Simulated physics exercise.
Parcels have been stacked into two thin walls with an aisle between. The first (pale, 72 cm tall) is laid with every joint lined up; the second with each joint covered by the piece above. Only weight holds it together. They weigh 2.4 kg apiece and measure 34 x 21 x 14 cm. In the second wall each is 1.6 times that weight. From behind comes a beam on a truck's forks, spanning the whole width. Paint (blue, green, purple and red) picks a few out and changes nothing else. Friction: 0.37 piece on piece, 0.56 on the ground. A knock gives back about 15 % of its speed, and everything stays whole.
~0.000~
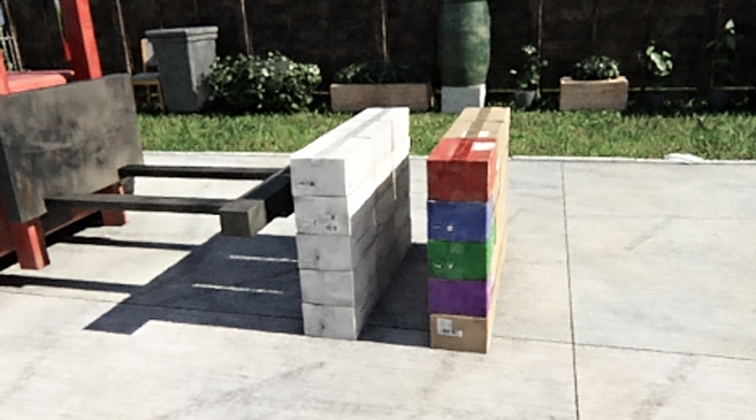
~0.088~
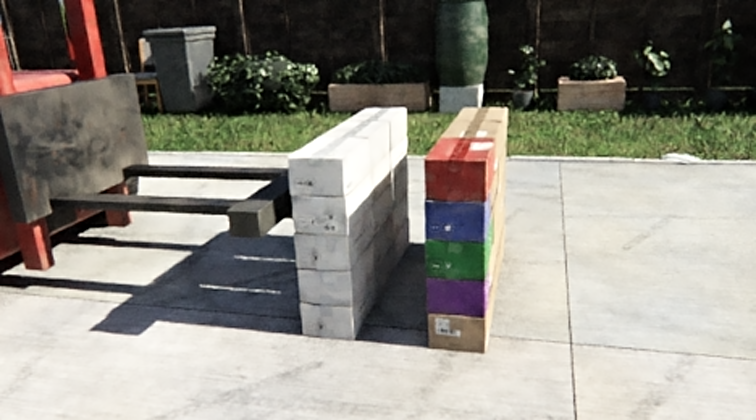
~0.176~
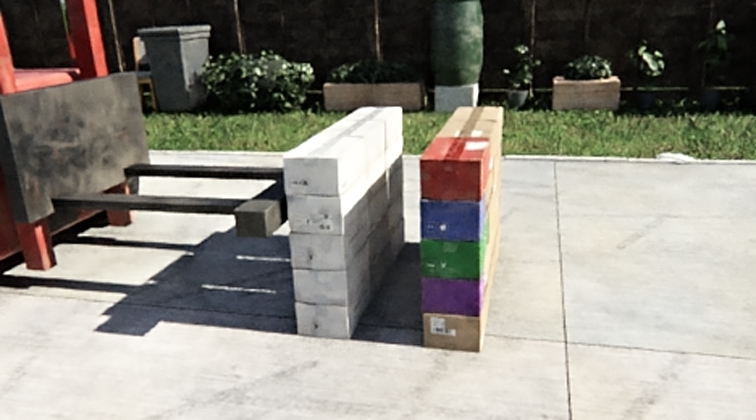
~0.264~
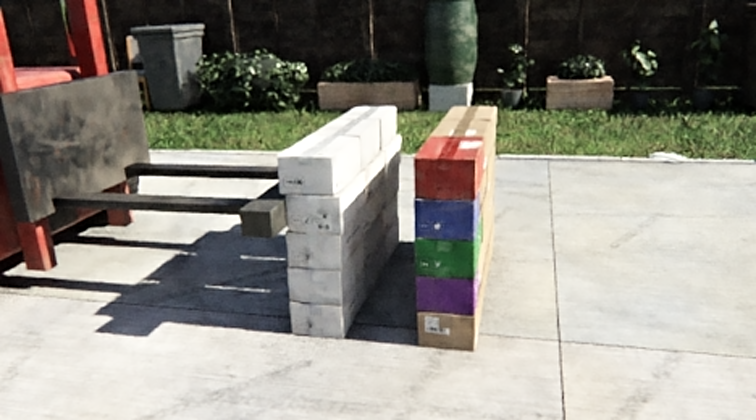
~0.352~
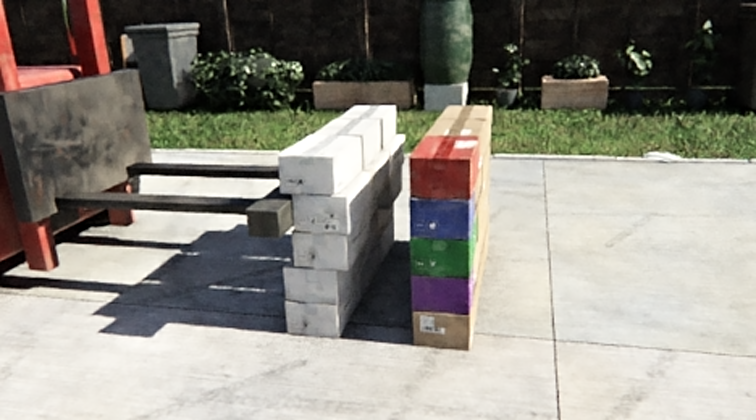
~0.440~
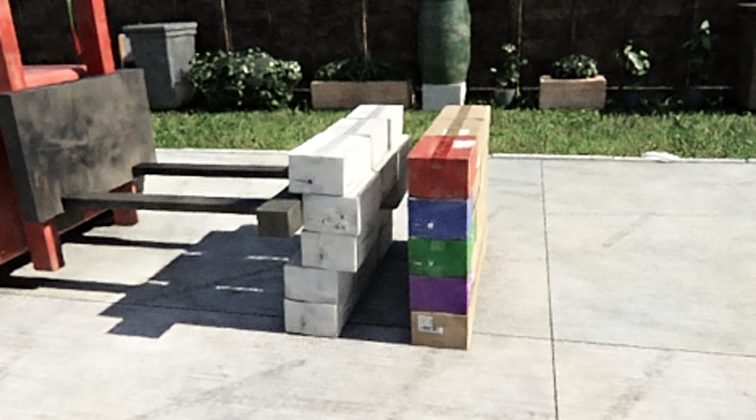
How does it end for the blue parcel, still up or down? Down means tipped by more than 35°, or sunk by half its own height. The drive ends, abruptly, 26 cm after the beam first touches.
It holds its level.
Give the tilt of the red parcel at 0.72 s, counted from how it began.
Some 0°.
After 0.50 s, 0 of the pale wall down; none of the 17 parcels of the second wall down; blue parcel unmoved.
After 0.72 s, 0 of the pale wall down; none of the 17 parcels of the second wall down, 2 disturbed; blue parcel unmoved; red parcel shifted 17 mm.
After 0.90 s, 2 of the pale wall down; none of the 17 parcels of the second wall down, 7 disturbed; blue parcel shifted 34 mm; red parcel shifted 53 mm.
At rest (1.5 s), 2 of the pale wall down; none of the 17 parcels of the second wall down, 7 disturbed; blue parcel shifted 32 mm; red parcel shifted 53 mm; green parcel unmoved. As the last picture would show them, middles, blue parcel near (450, 212), red parcel near (459, 166).
